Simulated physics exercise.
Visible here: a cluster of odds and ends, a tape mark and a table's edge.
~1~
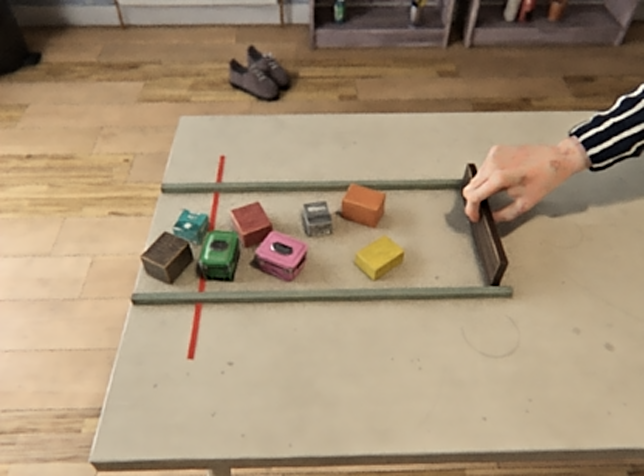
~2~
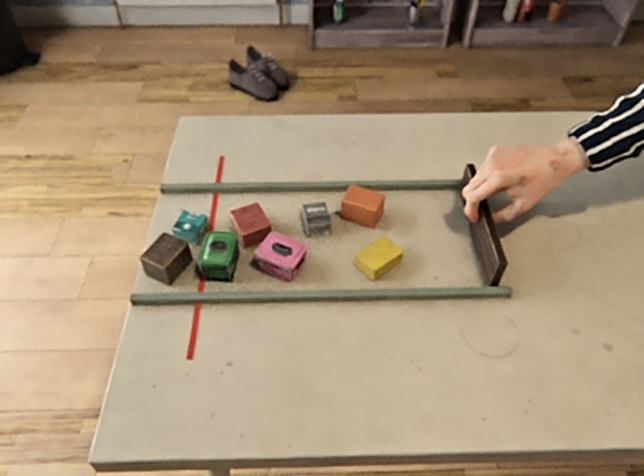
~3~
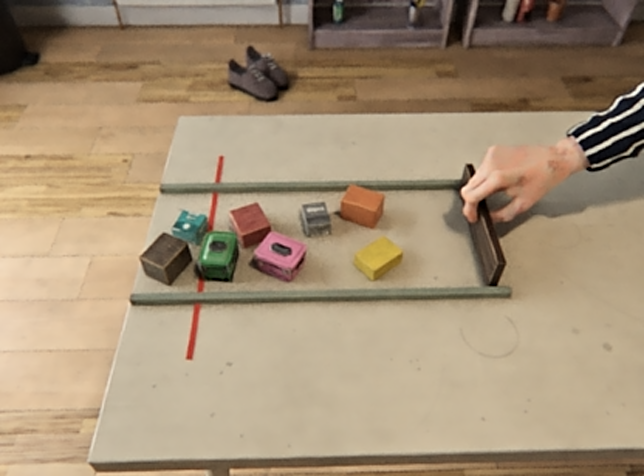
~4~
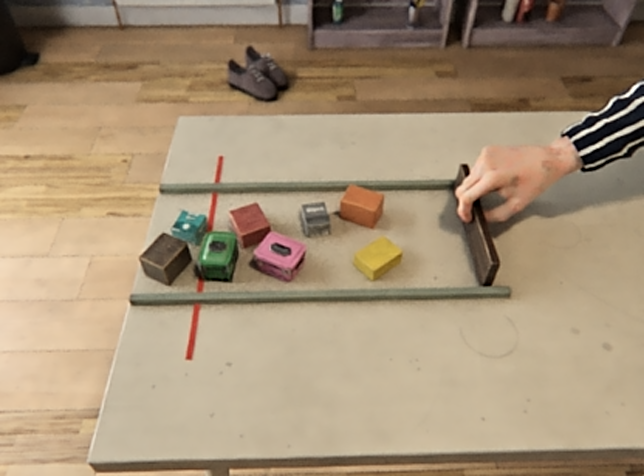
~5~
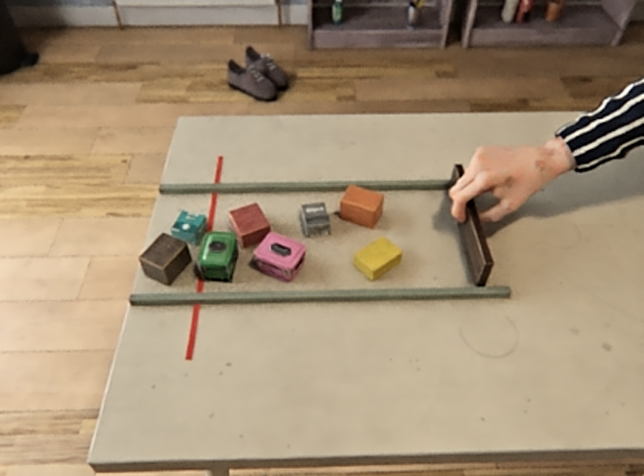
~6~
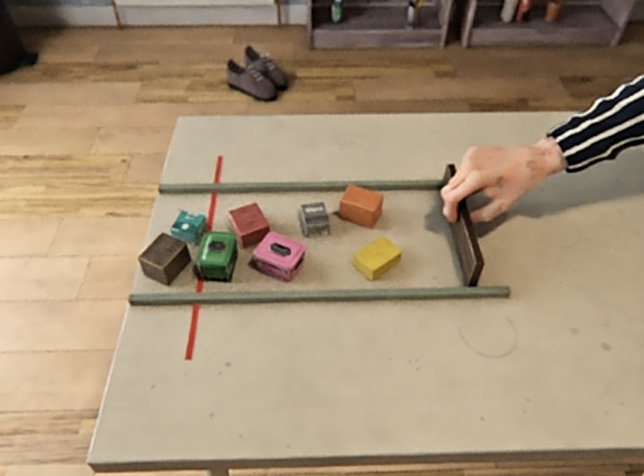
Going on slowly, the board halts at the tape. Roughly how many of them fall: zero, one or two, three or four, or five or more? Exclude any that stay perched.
Overboard: Above two, below five.
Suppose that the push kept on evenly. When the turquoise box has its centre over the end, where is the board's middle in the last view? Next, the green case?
(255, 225) and (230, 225), roughly.
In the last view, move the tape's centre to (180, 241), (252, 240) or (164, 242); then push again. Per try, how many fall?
6, 1, 6.
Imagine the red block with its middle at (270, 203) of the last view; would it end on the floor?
The red block remains up.
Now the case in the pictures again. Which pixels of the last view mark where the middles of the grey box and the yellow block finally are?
They come to rest around (155, 232) and (185, 276).
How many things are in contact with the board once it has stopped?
My count gives 2.
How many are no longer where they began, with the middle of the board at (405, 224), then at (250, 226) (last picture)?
At the first point the count is 0, at the second it's 8.
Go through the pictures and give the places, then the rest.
Black block (168, 258); turquoise box (192, 227); green case (221, 255); board (482, 222); tape (209, 240), in the first picture.
Turquoise box (191, 228); orange block (363, 207), in the second picture.
Green case (220, 256); board (480, 222), in the third picture.
Black block (166, 259); grey box (316, 219), in the fourth picture.
Turquoise box (190, 228); pink case (281, 258), in the fifth picture.
Black block (165, 259); turquoise box (189, 228); green case (219, 256); board (460, 223); tape (207, 241), in the sixth picture.
Soon after, none off yet; black block at rest near (165, 259); turquoise box at rest near (189, 228); green case at rest near (219, 256).
Then, none off yet; black block moving near (158, 260); turquoise box moved a little near (174, 230); green case moved about its own width near (192, 258).
At rest, the number that fall off is three or four; fallen, red block, green case, turquoise box and black block.
